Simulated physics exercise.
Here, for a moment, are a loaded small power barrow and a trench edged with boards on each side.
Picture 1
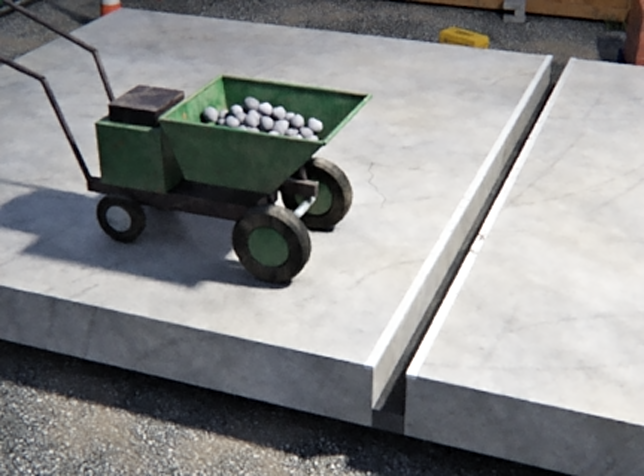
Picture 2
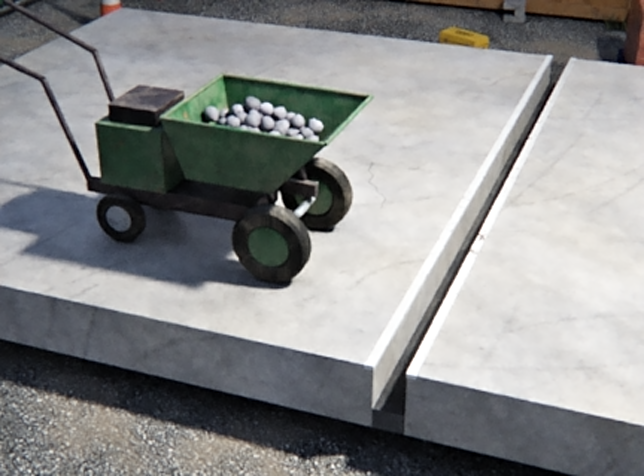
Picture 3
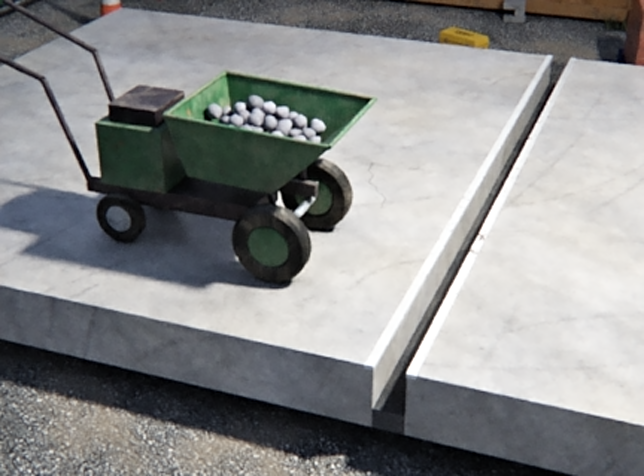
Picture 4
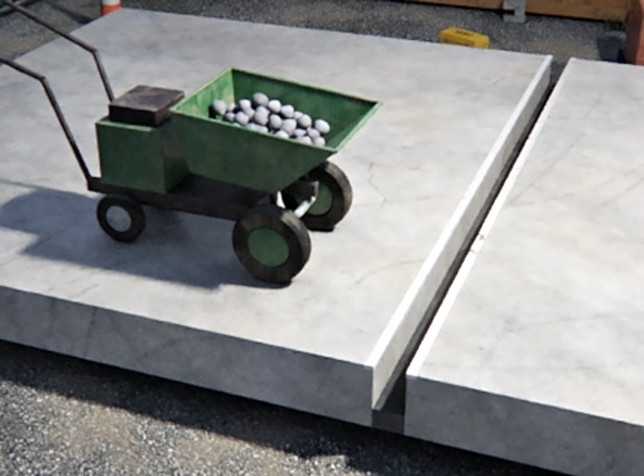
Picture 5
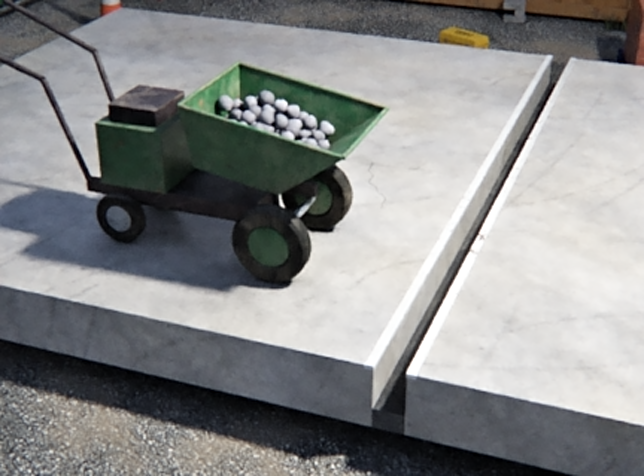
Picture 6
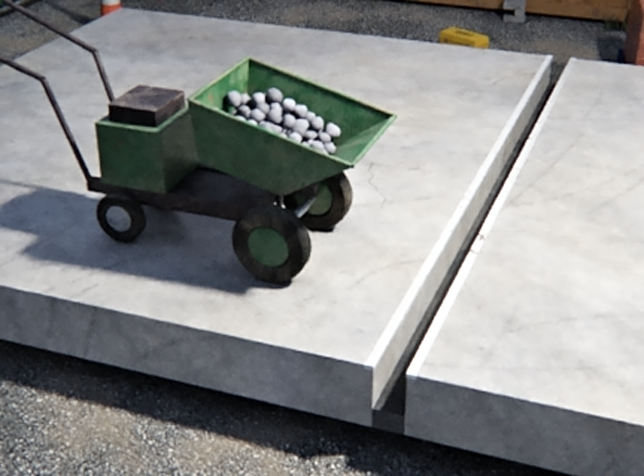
Green power barrow standing on a pale slab beside a narrow trench, its skip of round cobbles tilting slightly to the right.
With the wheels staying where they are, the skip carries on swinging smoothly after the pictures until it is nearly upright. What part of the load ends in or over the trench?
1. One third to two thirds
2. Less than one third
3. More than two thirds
One third to two thirds (1).
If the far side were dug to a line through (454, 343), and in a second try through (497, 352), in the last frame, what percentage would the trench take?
I'd expect close to 80 in a hundred and then close to 90 in a hundred.
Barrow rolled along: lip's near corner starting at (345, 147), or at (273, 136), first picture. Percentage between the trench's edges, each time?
Result: Try 1 = 40 %, try 2 = 40 %.
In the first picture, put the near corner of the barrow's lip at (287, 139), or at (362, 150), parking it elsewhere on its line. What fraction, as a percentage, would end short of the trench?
30 % and 0 %, in that order.
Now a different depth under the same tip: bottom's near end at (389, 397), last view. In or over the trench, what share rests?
It works out to some 40 per cent.
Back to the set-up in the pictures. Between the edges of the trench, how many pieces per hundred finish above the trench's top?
25 %, roughly.
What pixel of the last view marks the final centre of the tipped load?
Resting centre, last picture - approx. (447, 282).
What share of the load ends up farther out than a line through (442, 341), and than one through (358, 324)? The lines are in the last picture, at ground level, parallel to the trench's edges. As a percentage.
That's 20 in a hundred for the first and 90 in a hundred for the second.
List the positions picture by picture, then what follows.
In the first frame, lip of the skip (324, 144), level; top of the load (239, 134), round cobbles; first edge of the trench (390, 330); far edge (430, 338), the trench under half as wide as the skip, and about as deep as wide.
In the second frame, lip of the skip (325, 145), level; top of the load (240, 134).
In the third frame, lip of the skip (329, 148), tipped barely; top of the load (245, 130).
In the fourth frame, lip of the skip (335, 152), tipped a little; top of the load (236, 124).
In the fifth frame, lip of the skip (343, 158), tipped a little; top of the load (255, 126).
In the sixth frame, lip of the skip (352, 166), tipped a little; top of the load (263, 124); first edge of the trench (390, 330); far edge (430, 338).
Just after the last frame, skip tipped steeply; every one in the skip.
A moment on, skip tipped right over; the larger part in the skip; just a few short of the trench; roughly a quarter in or heaped over the trench; just a few beyond it.
Further on, skip tipped right over; about a tenth in the skip; just a few short of the trench; roughly half in or heaped over the trench; roughly a quarter beyond it.
When it is over, skip tipped right over; about a tenth in the skip; just a few short of the trench; roughly half in or heaped over the trench; roughly a quarter beyond it.
